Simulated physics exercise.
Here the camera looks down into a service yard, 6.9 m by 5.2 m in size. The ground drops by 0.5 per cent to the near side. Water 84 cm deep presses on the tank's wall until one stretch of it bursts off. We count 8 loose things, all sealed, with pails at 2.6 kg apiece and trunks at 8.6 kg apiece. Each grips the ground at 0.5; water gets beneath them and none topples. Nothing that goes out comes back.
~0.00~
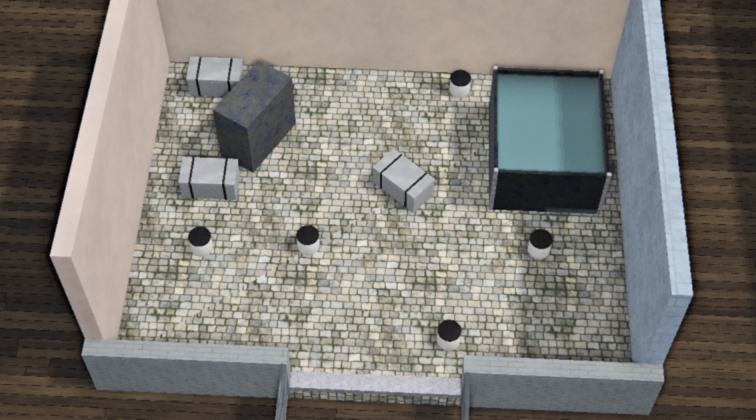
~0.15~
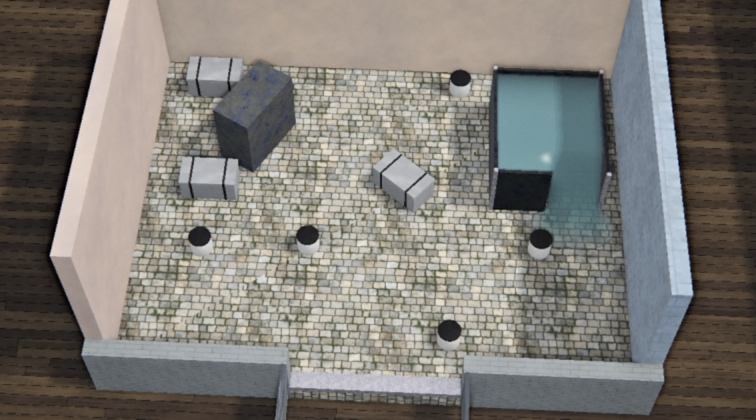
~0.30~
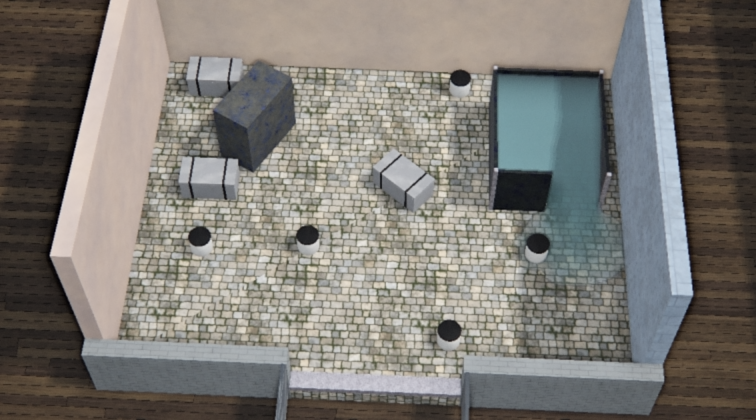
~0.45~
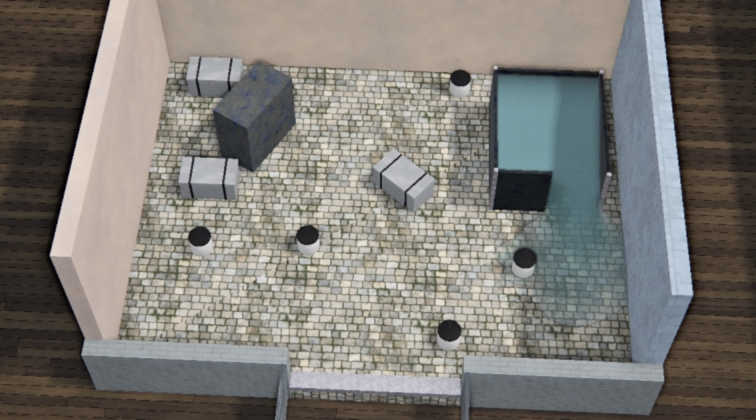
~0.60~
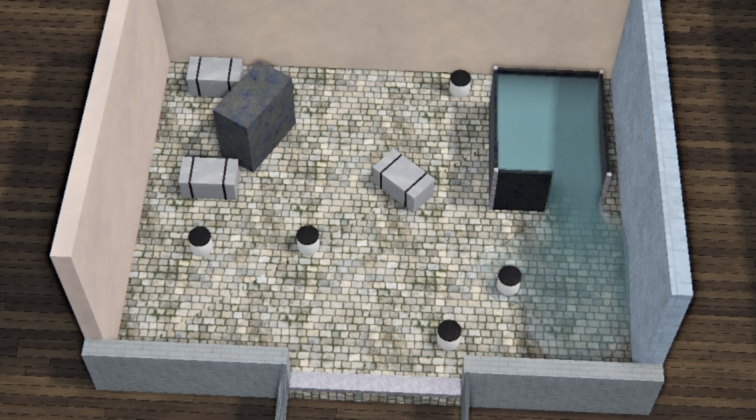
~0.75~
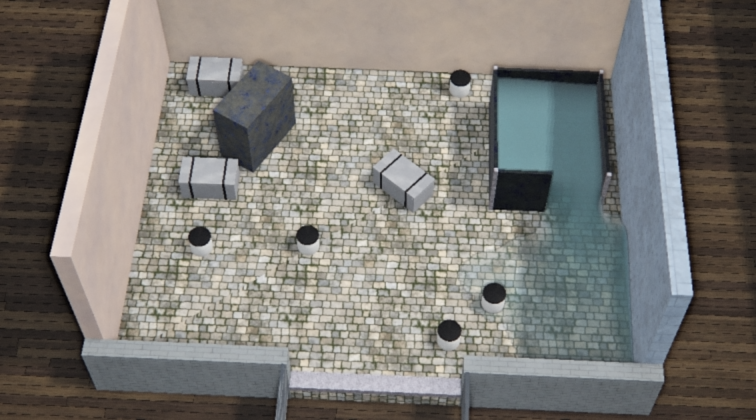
Water pours from an opened tank across the paving and pushes one pail toward the lower left.
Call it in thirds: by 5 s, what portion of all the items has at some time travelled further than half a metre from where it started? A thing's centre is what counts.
The portion is between a third and two thirds.
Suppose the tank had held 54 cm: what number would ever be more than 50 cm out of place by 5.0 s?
It would come to 3 of them.
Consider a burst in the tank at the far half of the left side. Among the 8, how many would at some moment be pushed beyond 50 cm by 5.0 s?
Then it comes to 6 of them.
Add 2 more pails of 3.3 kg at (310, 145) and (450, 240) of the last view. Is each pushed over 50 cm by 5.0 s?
In order: Within it, within it.
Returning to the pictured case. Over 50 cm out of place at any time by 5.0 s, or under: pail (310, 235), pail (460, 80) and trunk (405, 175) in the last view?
First exceeding it, second falling below it, third falling below it.
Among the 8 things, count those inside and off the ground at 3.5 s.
1.
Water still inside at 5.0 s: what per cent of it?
90 %.
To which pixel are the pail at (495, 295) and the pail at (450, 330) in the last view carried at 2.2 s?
Approx. (370, 338); approx. (362, 306).
After 1.1 s 1 of 8 are over 50 cm from their spots; 0 afloat.
After 2.2 s 2 of 8 are over 50 cm from their spots; 1 afloat.
After 3.5 s 3 of 8 are over 50 cm from their spots; 1 afloat.
After 5.0 s 5 of 8 are over 50 cm from their spots, and 5 have been at some point; 5 afloat.
